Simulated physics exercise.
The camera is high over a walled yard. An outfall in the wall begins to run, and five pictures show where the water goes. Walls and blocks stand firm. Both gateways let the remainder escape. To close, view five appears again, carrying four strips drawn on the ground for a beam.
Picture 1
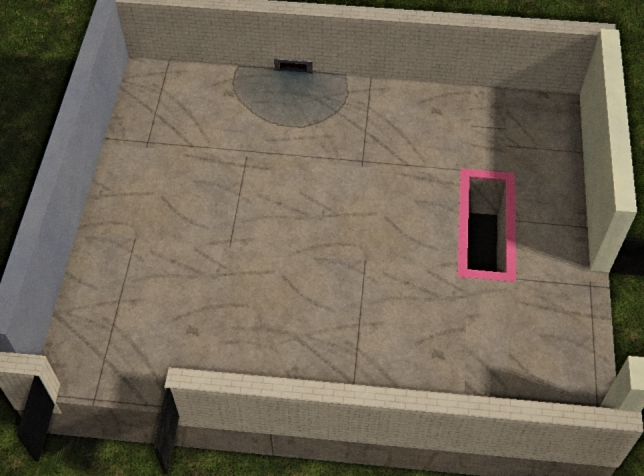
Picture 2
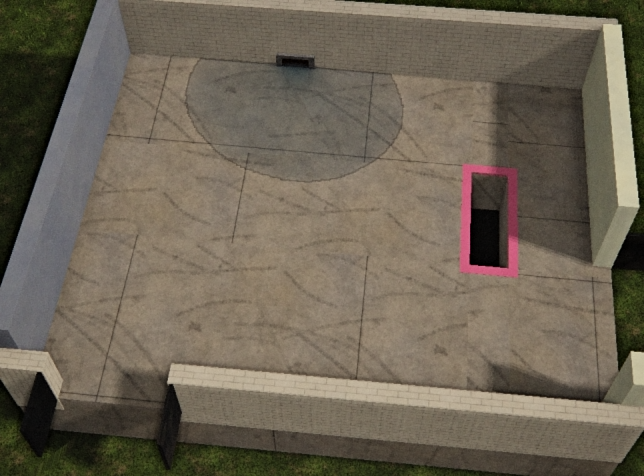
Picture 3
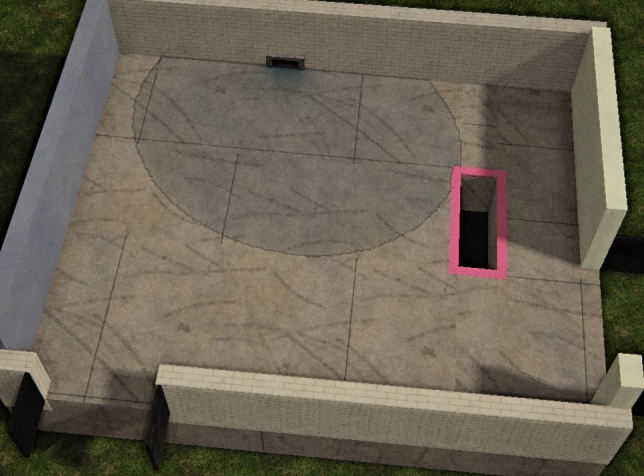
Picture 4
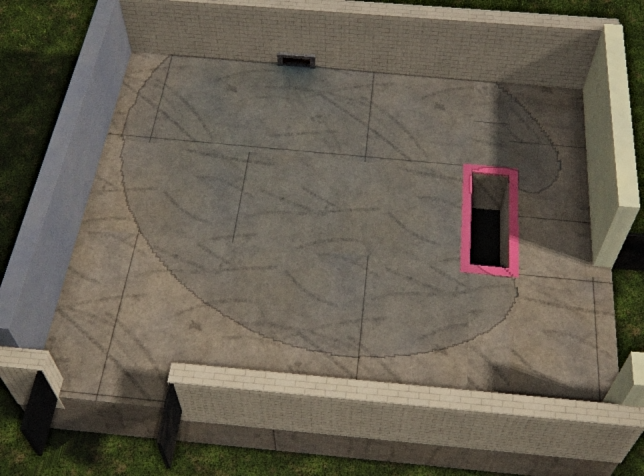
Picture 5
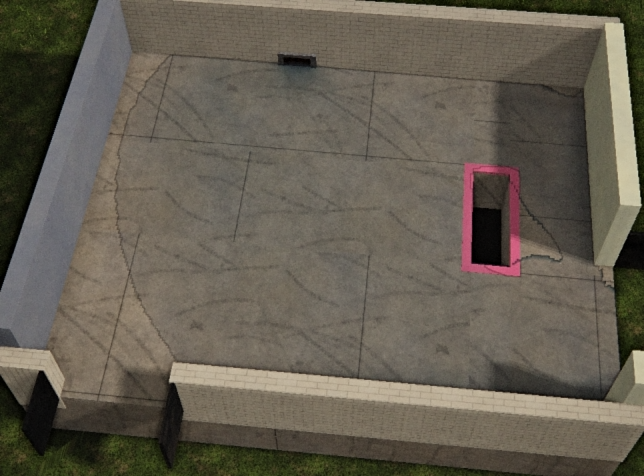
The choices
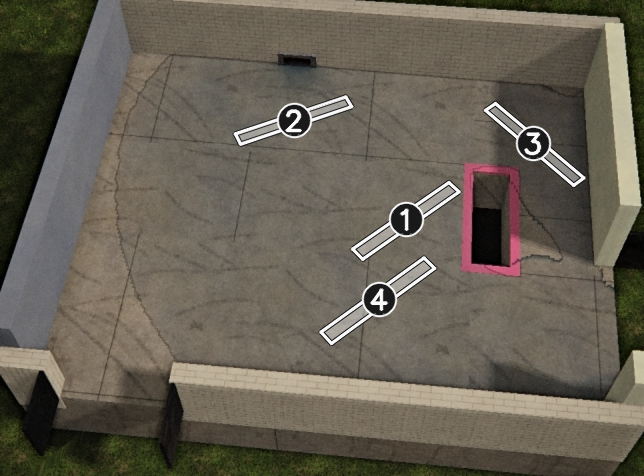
A walled yard with a stained, paved floor and grass outside is seen from high above at an angle. A small dark outfall sits at the far wall, a pink-rimmed rectangular gully lies toward the right, and gaps open in the walls. Greyish water spreads from the outfall in a widening rounded patch, reaches and enters the gully, and wraps around it across most of the floor, while the view shifts slightly.
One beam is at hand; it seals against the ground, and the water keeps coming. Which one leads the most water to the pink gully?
It is 4.
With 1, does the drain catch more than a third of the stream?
No.
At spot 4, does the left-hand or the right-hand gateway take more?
The right one.
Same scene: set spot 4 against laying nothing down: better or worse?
Better.
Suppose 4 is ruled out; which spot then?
3 it is.
On the marked copy, 1 from (357, 254) to (454, 187); 2 from (238, 139) to (348, 101); 3 from (490, 106) to (578, 181); 4 from (326, 337) to (429, 263).
With 1, about 18 % of the stream runs into the pink gully, about 82 % out by the gates.
With 2, about 18 % of the stream runs into the pink gully, about 82 % out by the gates.
With 3, about 27 % of the stream runs into the pink gully, about 73 % out by the gates.
With 4, about 51 % of the stream runs into the pink gully, about 49 % out by the gates.
